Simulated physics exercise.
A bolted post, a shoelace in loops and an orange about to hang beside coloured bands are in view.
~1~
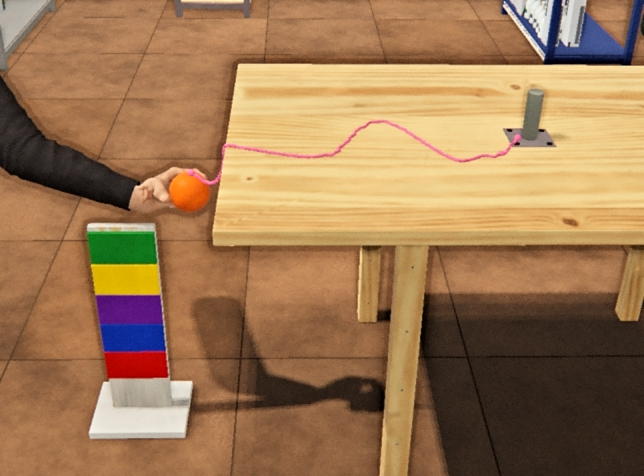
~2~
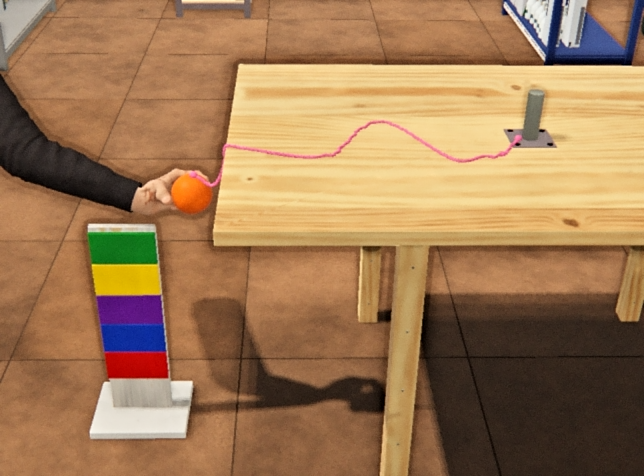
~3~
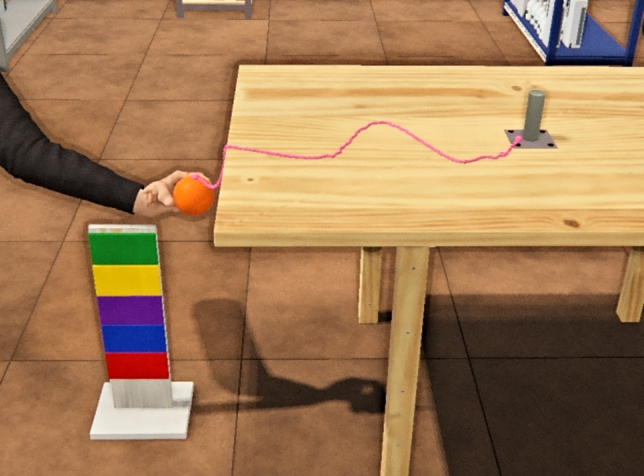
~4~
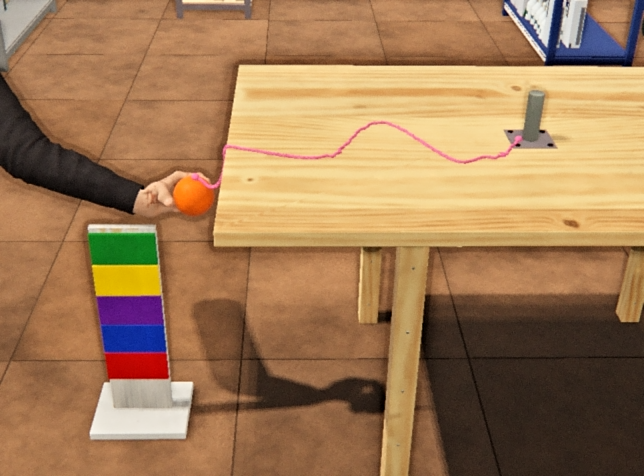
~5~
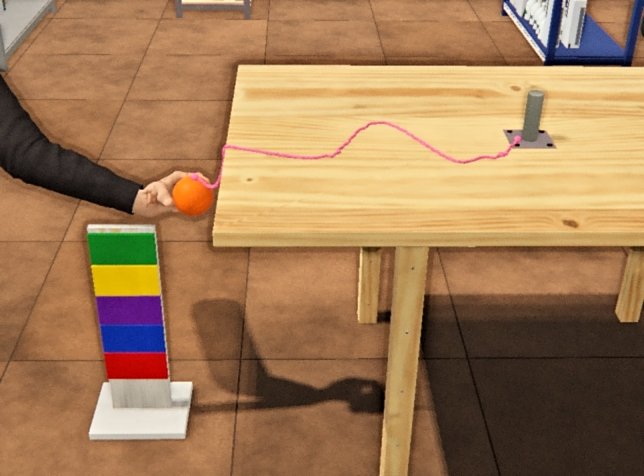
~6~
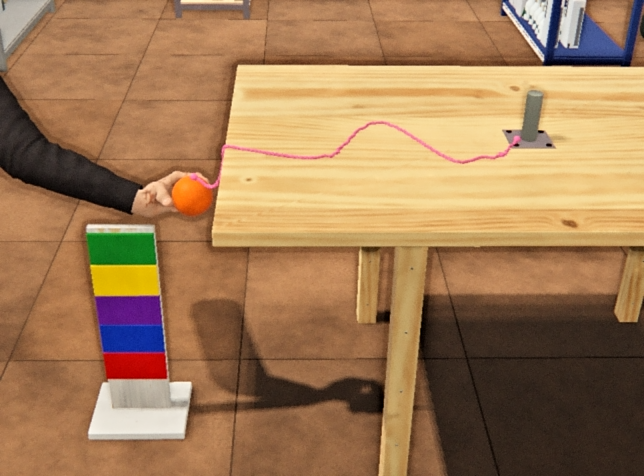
A hand at the left held an orange ball tied to a loosely curving pink string almost perfectly still beside a wooden table, above a stand with green, yellow, purple, blue and red bands.
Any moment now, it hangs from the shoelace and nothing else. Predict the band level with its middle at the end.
Prediction: Blue.
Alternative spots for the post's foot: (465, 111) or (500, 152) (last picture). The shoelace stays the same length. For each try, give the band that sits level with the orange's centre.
In turn, red and then red.
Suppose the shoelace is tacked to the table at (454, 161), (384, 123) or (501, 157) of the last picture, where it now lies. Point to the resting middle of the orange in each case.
Results: (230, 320); (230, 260); (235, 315).
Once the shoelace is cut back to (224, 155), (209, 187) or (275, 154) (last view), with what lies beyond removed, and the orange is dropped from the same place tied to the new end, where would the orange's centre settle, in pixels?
Going through them in turn gives (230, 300), (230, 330) and finally (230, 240).
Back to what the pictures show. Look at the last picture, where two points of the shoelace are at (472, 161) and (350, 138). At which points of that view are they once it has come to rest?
Final positions are (427, 140) and (239, 143), in that order.
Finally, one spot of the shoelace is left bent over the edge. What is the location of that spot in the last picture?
At (348, 143).
A little later, orange near (202, 319); level with purple.
Next, orange near (257, 331); level with blue.
Later still, orange near (225, 342); level with blue.
When it is over, orange near (236, 341); level with blue. The shoelace holds its middle at blue.
